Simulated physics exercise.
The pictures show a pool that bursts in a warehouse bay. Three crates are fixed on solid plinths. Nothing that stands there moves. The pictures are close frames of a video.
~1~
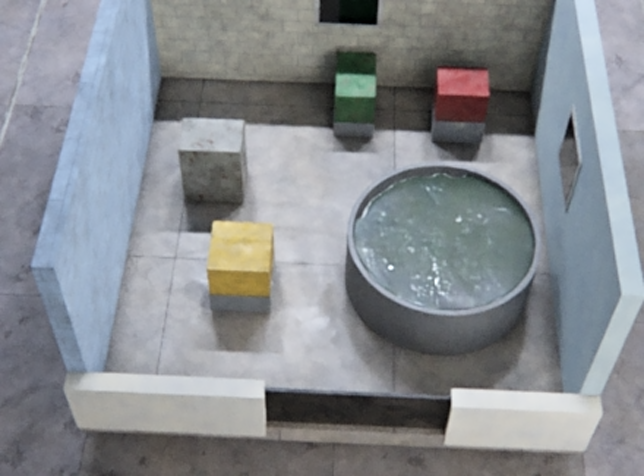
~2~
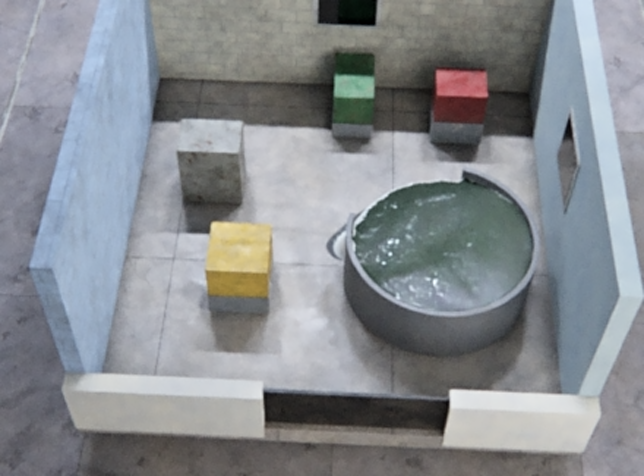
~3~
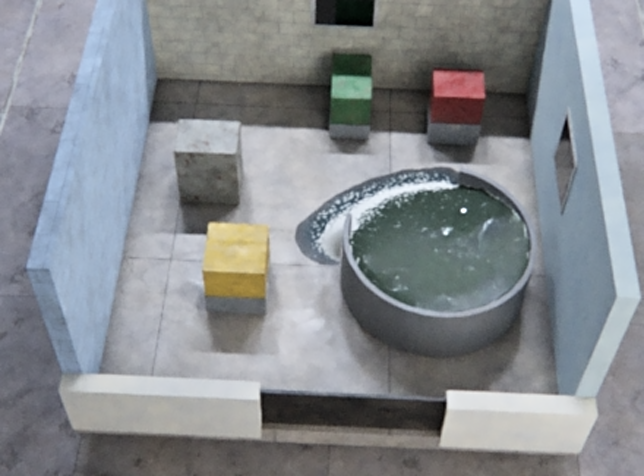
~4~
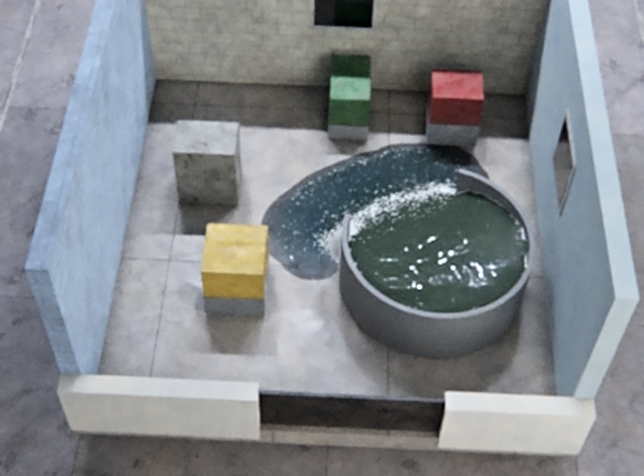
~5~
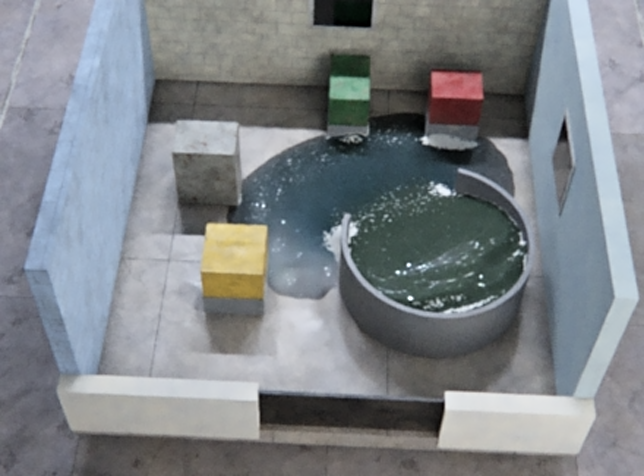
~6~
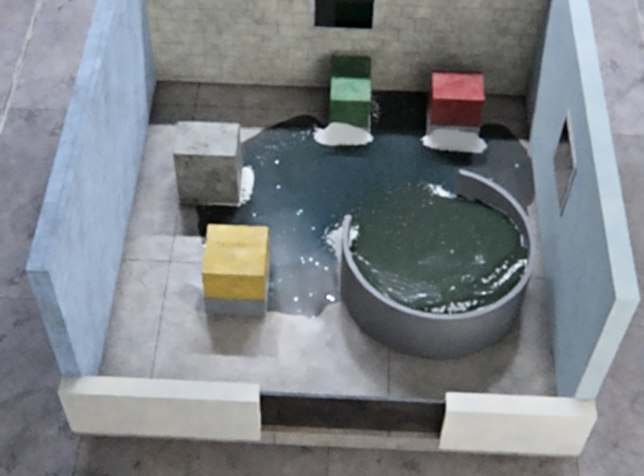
A warehouse bay with pale blue side walls, a brick back wall and a gap in its low cream front wall is seen from high above. A round grey pool of greenish water sits at right, with a yellow-topped block and a grey block at left and green and red blocks behind. The pool's far side bursts open, and dark, foam-flecked water spreads back and left across the floor, reaching the blocks.
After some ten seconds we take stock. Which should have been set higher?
In the end: The green crate is wetted; the red crate escapes dry; the yellow crate escapes dry.
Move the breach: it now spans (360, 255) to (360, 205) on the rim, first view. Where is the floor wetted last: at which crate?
That is the red one.
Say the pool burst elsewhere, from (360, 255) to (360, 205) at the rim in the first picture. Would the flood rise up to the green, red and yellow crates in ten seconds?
Then: The green one stays dry; the red one keeps dry; the yellow one is topped.
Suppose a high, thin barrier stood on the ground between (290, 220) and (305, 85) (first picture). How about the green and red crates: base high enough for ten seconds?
One by one: Green takes water, red ends up wet.
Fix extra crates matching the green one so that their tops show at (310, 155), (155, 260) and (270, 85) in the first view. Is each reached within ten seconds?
In that order: Is topped, is spared, is wetted.
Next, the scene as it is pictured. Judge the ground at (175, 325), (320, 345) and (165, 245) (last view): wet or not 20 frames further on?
One after the other: Flooded, dry, awash.
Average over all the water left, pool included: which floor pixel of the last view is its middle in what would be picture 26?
Around (326, 186).
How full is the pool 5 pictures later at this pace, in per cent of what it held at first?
I make it 54 per cent.
A moment on, water covers 55 % of the floor; the green crate water round its plinth, the red crate water round its plinth, the yellow crate water round its plinth.
Next, water covers 60 % of the floor; the green crate water round its plinth, the red crate water round its plinth, the yellow crate water round its plinth.
Then, water covers 75 % of the floor; the green crate water round its plinth, the red crate water round its plinth, the yellow crate water round its plinth.
Later, water covers 100 % of the floor; the green crate water round its plinth, the red crate water round its plinth, the yellow crate water round its plinth.
In the end, water covers 100 % of the floor; the green crate was topped, the red crate stayed above the water, the yellow crate stayed above the water.
